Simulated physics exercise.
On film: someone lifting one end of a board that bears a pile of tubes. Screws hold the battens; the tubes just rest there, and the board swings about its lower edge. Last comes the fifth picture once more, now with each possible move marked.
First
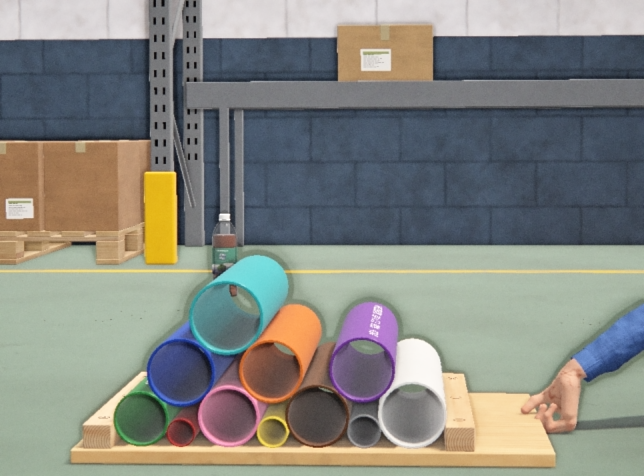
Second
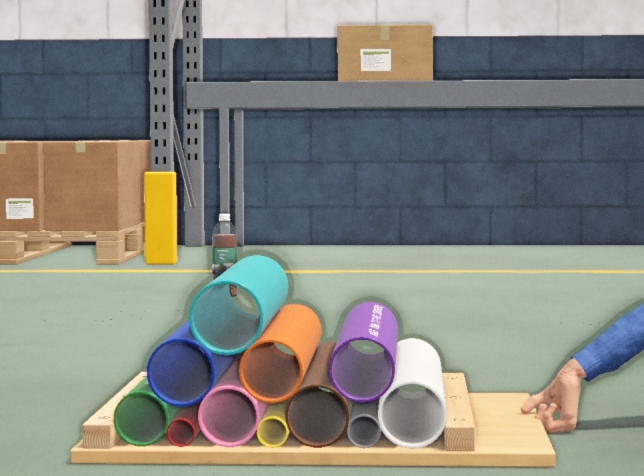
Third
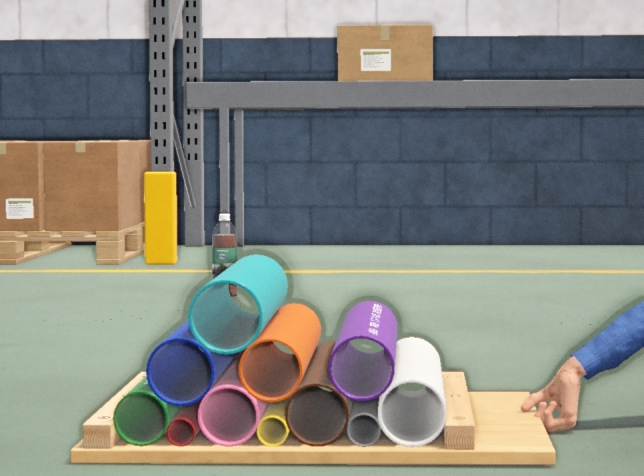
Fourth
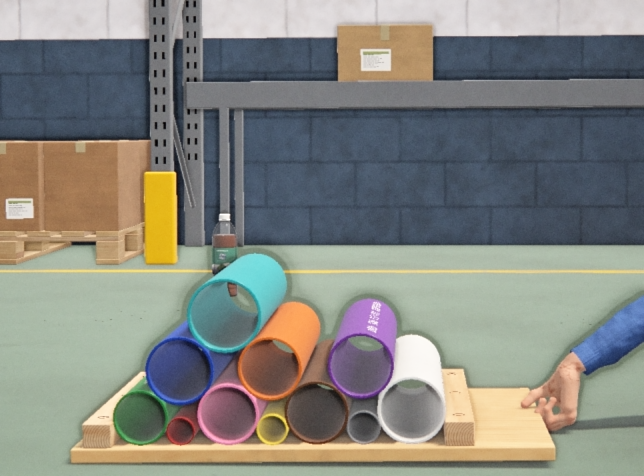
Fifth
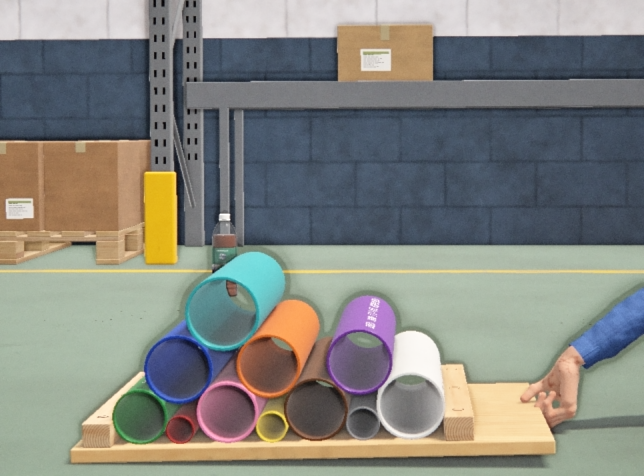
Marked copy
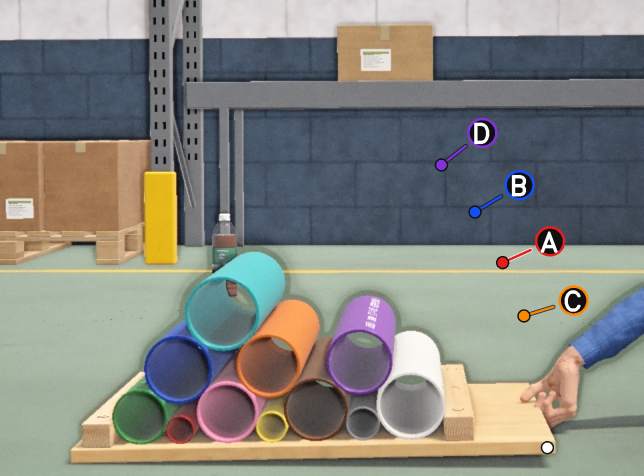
A hand at the right slowly raised one end of a wooden board slightly, tilting it a little to the left, while the colourful tubes piled between its end blocks stayed stacked together.
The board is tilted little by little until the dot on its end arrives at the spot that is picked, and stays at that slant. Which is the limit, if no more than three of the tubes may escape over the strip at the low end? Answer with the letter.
Mark D is as high as it can go.
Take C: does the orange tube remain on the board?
Yes.
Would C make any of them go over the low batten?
At C: No.
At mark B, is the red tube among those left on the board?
Yes.
On the marked copy, A at (503, 262); B at (475, 212); C at (524, 316); D at (441, 165); the white dot at (548, 448).
Following D. Soon after the start, board at 20°.
Later, board at 38°.
In the end, board at 38°, two over the low batten (blue, turquoise).
As for the rest, A none over the low batten; B none over the low batten; C none over the low batten.
